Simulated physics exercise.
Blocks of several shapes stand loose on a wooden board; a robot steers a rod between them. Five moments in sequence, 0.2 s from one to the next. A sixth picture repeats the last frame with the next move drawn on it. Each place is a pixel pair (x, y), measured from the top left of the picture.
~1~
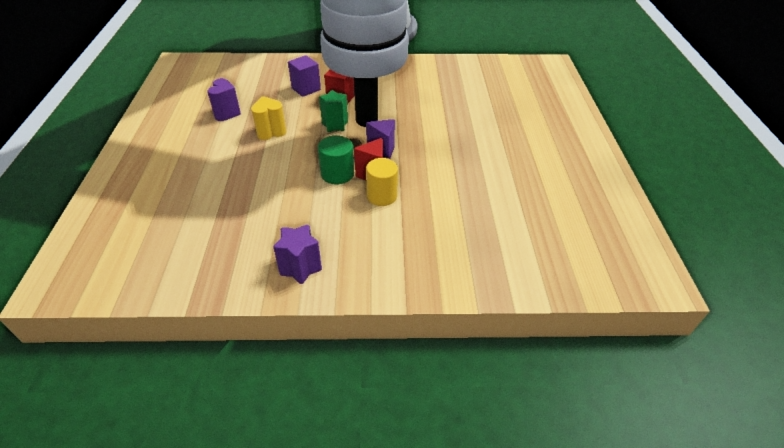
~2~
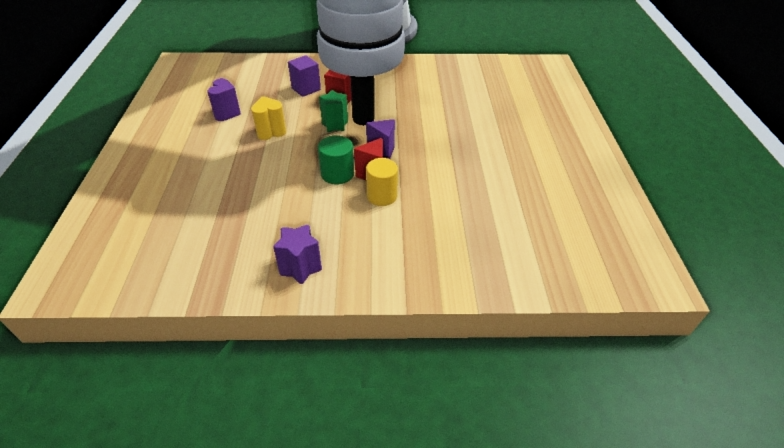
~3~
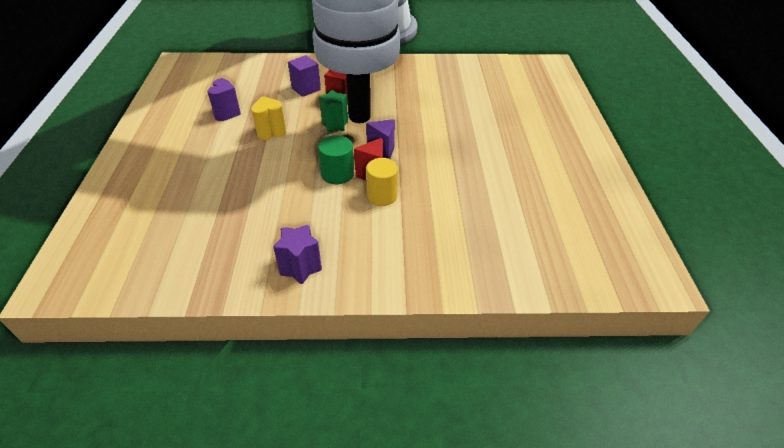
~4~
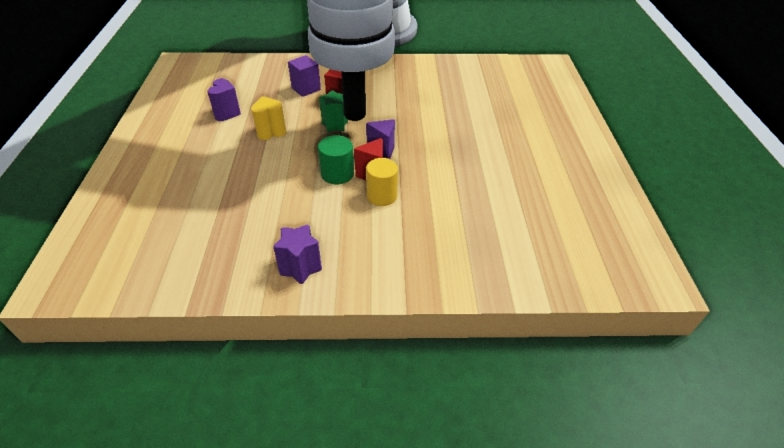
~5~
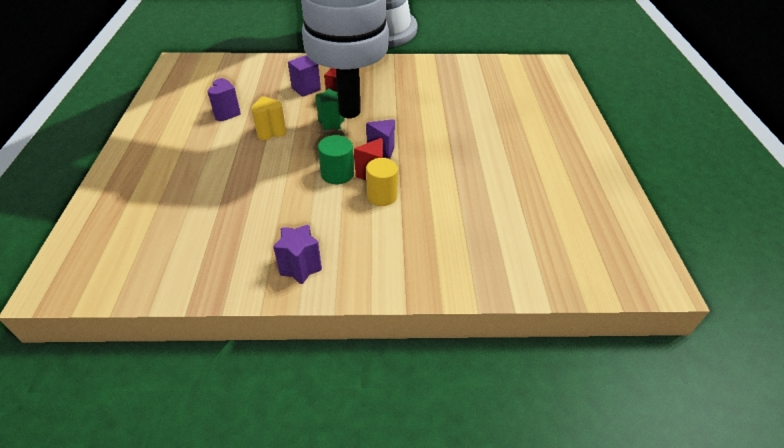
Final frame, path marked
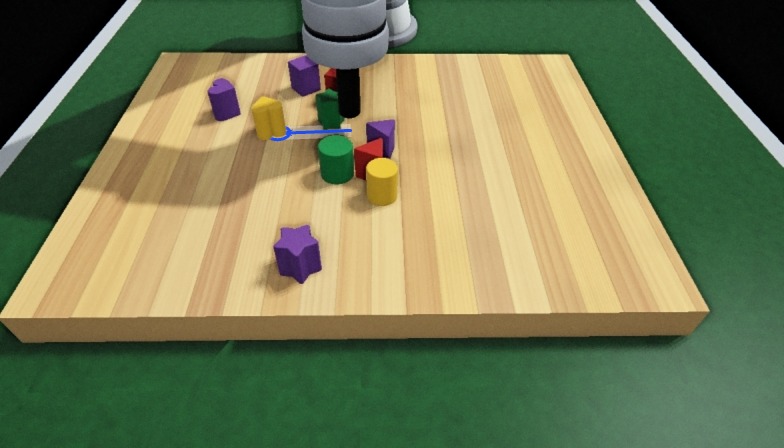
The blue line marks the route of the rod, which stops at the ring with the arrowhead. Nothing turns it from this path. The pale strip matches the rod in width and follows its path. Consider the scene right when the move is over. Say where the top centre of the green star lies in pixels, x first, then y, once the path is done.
Just about (312, 92).
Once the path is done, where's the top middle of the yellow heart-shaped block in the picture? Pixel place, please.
So, by the moment the path ends, you'll find the top centre of the yellow heart-shaped block at (247, 105).
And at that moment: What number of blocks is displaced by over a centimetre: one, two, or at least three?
My count: 2.
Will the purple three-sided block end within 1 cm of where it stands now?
I'd say yes.
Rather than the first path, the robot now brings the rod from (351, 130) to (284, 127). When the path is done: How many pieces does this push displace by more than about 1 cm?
Two of them.
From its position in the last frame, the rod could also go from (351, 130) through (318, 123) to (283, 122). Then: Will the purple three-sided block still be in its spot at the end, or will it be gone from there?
It is not moved.
The drawn path runs from (351, 130) to (279, 133).
What follows on the original path. Halfway along, rod at (311, 115); green star at (313, 92), turned 80° clockwise.
At the end, rod at (276, 116); yellow heart-shaped block at (247, 105); green star at (312, 92), turned 85° clockwise; purple three-sided block not moved.
